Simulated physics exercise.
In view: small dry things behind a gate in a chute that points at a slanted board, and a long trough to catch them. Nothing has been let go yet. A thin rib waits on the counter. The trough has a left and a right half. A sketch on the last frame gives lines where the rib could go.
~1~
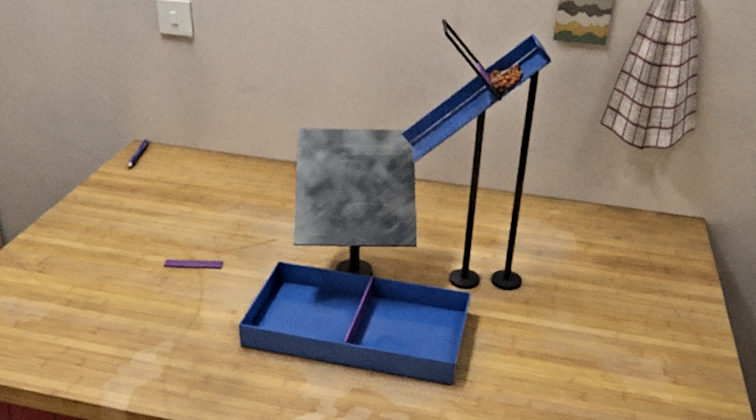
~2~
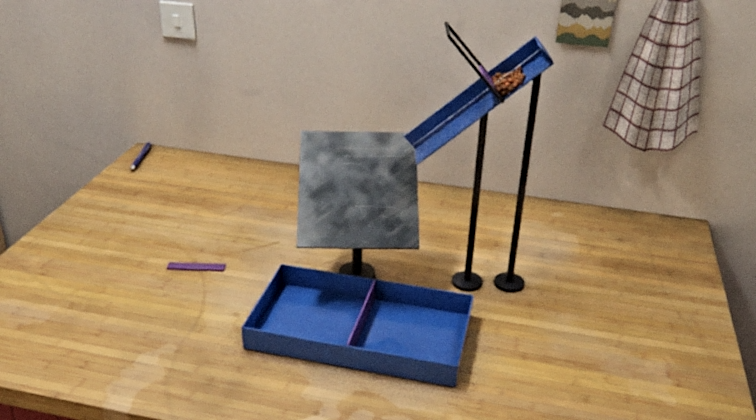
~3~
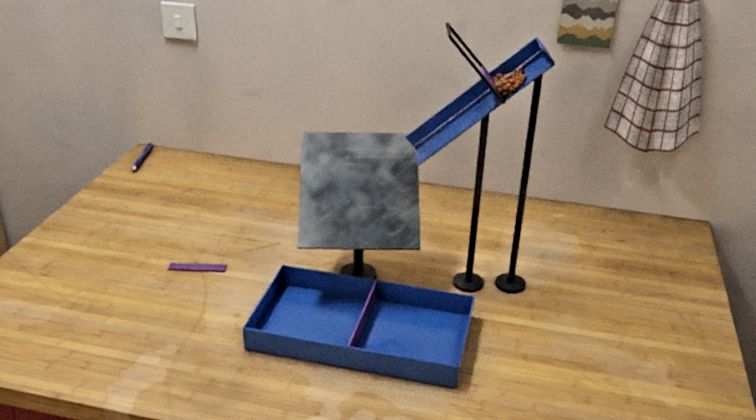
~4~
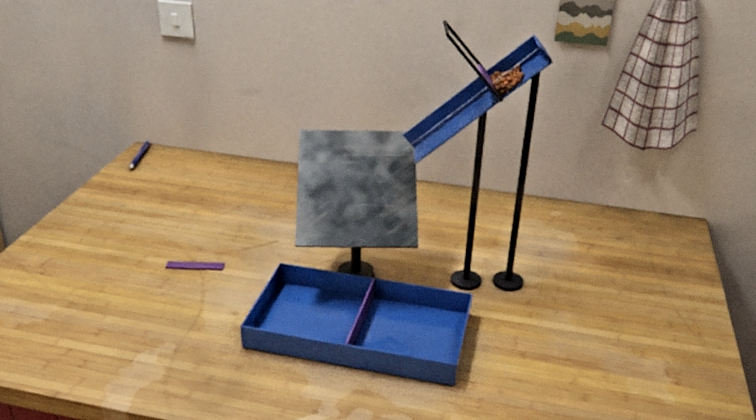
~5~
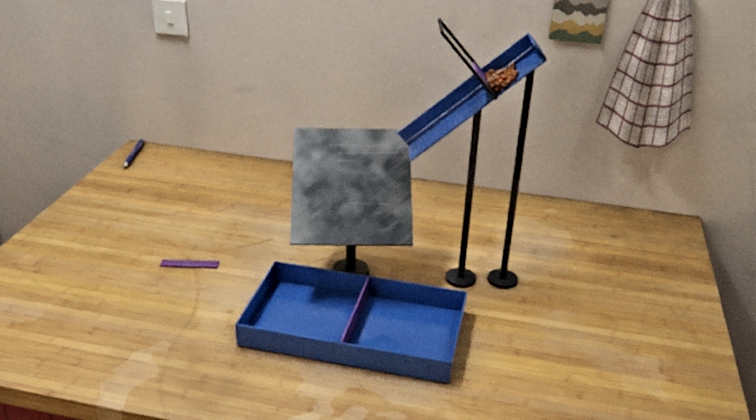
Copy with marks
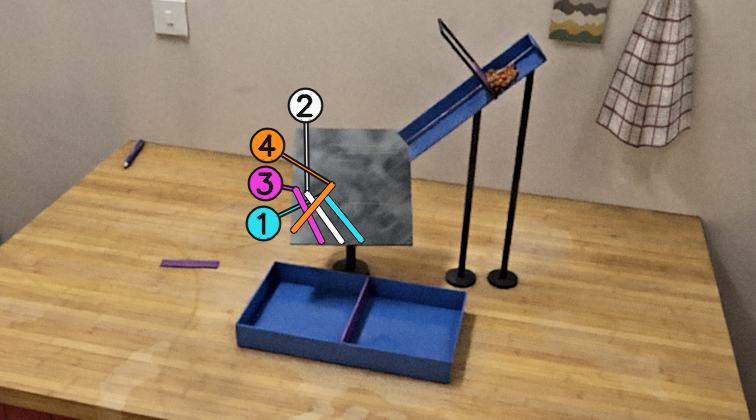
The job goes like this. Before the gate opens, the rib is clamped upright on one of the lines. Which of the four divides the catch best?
2 beats the others.
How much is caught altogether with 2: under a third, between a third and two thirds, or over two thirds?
Over two thirds.
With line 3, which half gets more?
Left.
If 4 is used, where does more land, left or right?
More lands on the left.
On the marked copy, line 1 from (323, 194) to (361, 240); line 2 from (307, 193) to (341, 241); line 3 from (295, 189) to (321, 241); line 4 from (332, 184) to (293, 230).
If 1 is chosen, of what is caught, a small part in the left half, nearly all in the right.
If 2 is chosen, of what is caught, about half in the left half, about half in the right.
If 3 is chosen, of what is caught, nearly all in the left half, a small part in the right.
If 4 is chosen, of what is caught, nearly all in the left half, a small part in the right.
